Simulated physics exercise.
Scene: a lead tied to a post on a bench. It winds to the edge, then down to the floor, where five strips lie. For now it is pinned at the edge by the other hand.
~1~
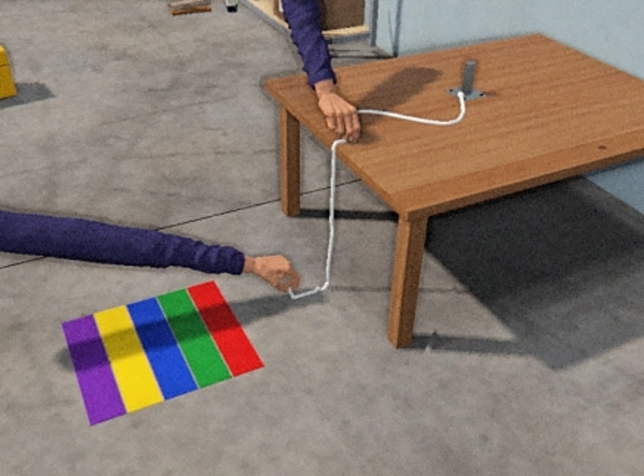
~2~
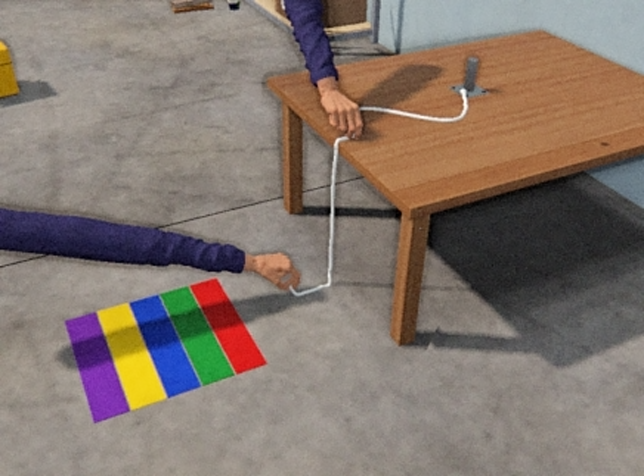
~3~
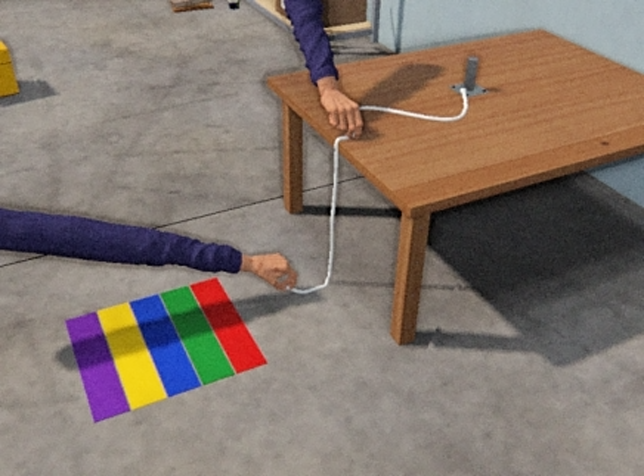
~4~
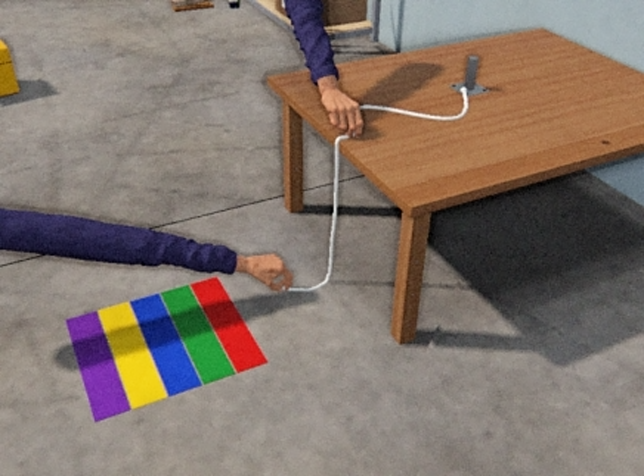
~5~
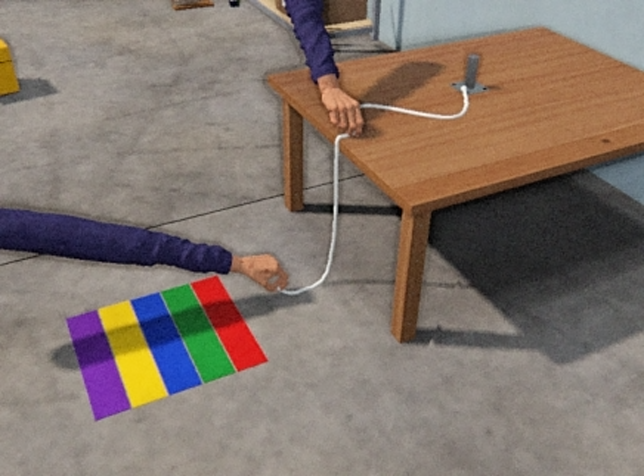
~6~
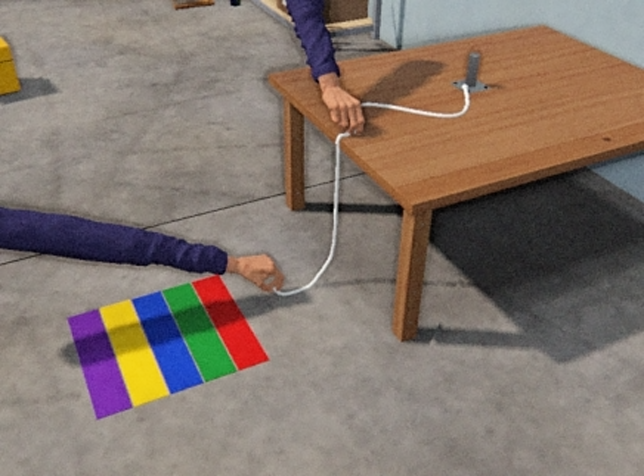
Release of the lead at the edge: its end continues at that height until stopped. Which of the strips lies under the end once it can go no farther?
The purple one.
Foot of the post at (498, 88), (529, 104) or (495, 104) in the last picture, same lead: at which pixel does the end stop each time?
Respectively (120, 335), (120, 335) and (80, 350).
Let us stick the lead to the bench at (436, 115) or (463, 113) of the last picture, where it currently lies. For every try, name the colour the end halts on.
It would be yellow; yellow.
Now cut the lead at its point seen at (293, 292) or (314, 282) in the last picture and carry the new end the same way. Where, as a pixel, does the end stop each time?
Roughly (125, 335), then roughly (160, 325).
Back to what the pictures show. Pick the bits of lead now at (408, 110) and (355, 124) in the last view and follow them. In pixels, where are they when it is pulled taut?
I'd say about (373, 116) for one and about (300, 158) for the other.
Soon after, end near (150, 327); over blue.
After that, end near (114, 338); over yellow.
At the stop, end near (91, 345); over purple. It halts on the purple strip.
